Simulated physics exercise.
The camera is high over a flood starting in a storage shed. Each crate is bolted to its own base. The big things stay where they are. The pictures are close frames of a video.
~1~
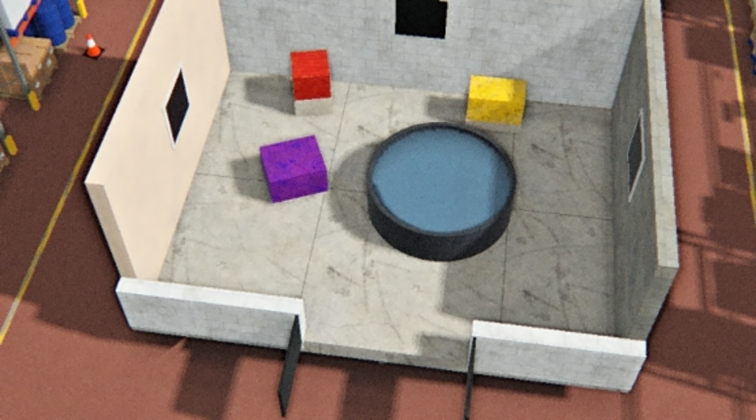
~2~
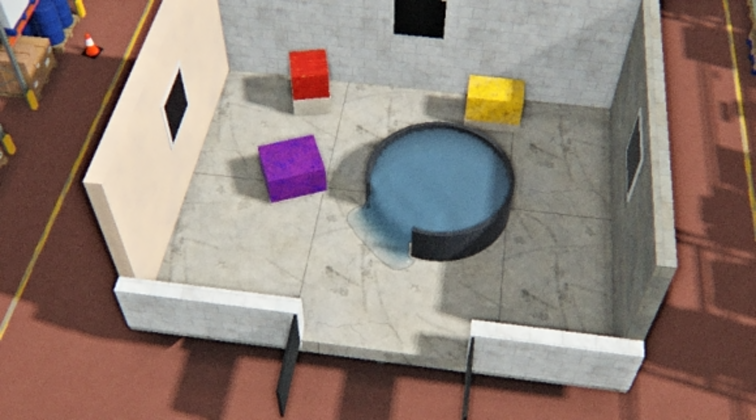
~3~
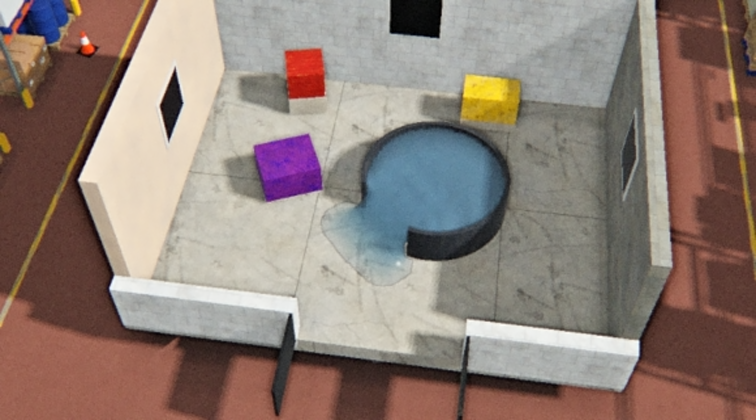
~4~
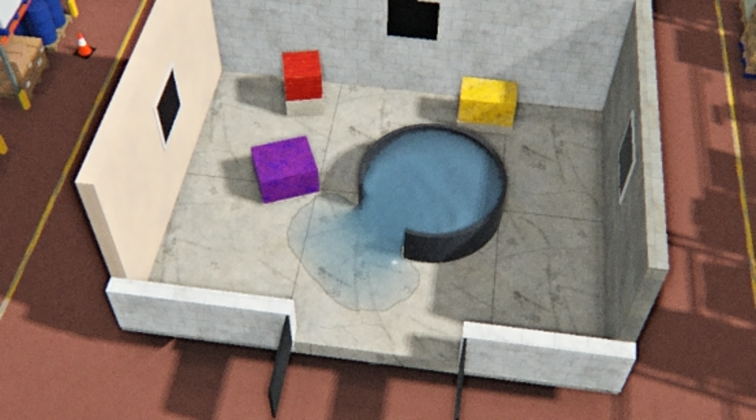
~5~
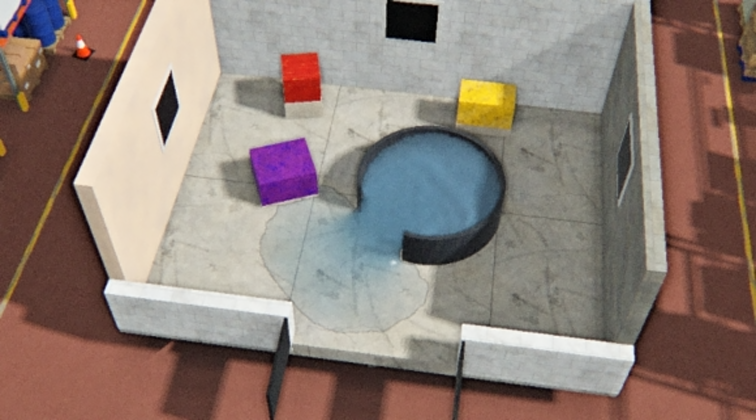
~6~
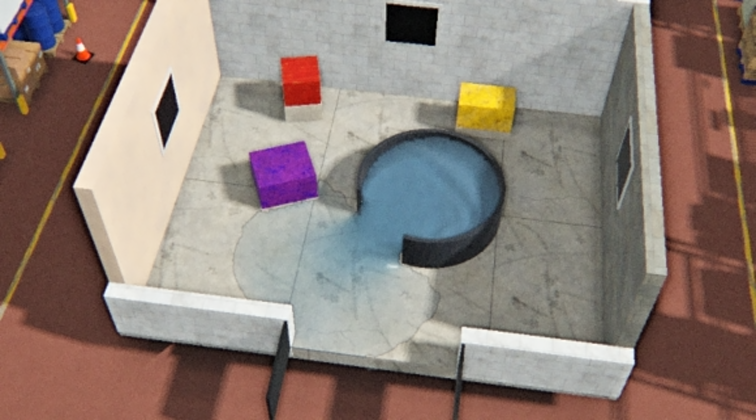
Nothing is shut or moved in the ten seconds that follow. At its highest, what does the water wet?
In the end: The yellow crate keeps dry; the purple crate is soaked; the red crate keeps dry.
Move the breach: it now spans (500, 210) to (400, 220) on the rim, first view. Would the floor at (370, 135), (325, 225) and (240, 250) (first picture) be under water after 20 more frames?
In that order: Free of water, clear, free of water.
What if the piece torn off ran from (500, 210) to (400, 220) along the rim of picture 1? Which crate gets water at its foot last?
That is the purple one.
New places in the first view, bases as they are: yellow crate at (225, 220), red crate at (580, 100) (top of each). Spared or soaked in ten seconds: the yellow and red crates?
Then: Yellow crate is wetted, red crate remains dry.
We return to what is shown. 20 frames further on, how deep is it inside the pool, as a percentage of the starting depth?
I make it 38 per cent.
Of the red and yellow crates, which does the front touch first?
The red one.
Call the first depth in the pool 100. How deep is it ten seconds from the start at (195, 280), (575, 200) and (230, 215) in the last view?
About 12, 2 and 12 per cent.
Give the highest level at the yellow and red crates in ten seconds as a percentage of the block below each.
About 50 and 50 per cent.
A moment on, water covers 30 % of the floor; the yellow crate not reached, the purple crate water round its plinth, the red crate not reached.
Next, water covers 30 % of the floor; the yellow crate not reached, the purple crate water round its plinth, the red crate not reached.
Then, water covers 35 % of the floor; the yellow crate not reached, the purple crate water round its plinth, the red crate not reached.
Later, water covers 50 % of the floor; the yellow crate water round its plinth, the purple crate water round its plinth, the red crate water round its plinth.
In the end, water covers 70 % of the floor; the yellow crate stayed above the water, the purple crate was topped, the red crate stayed above the water.
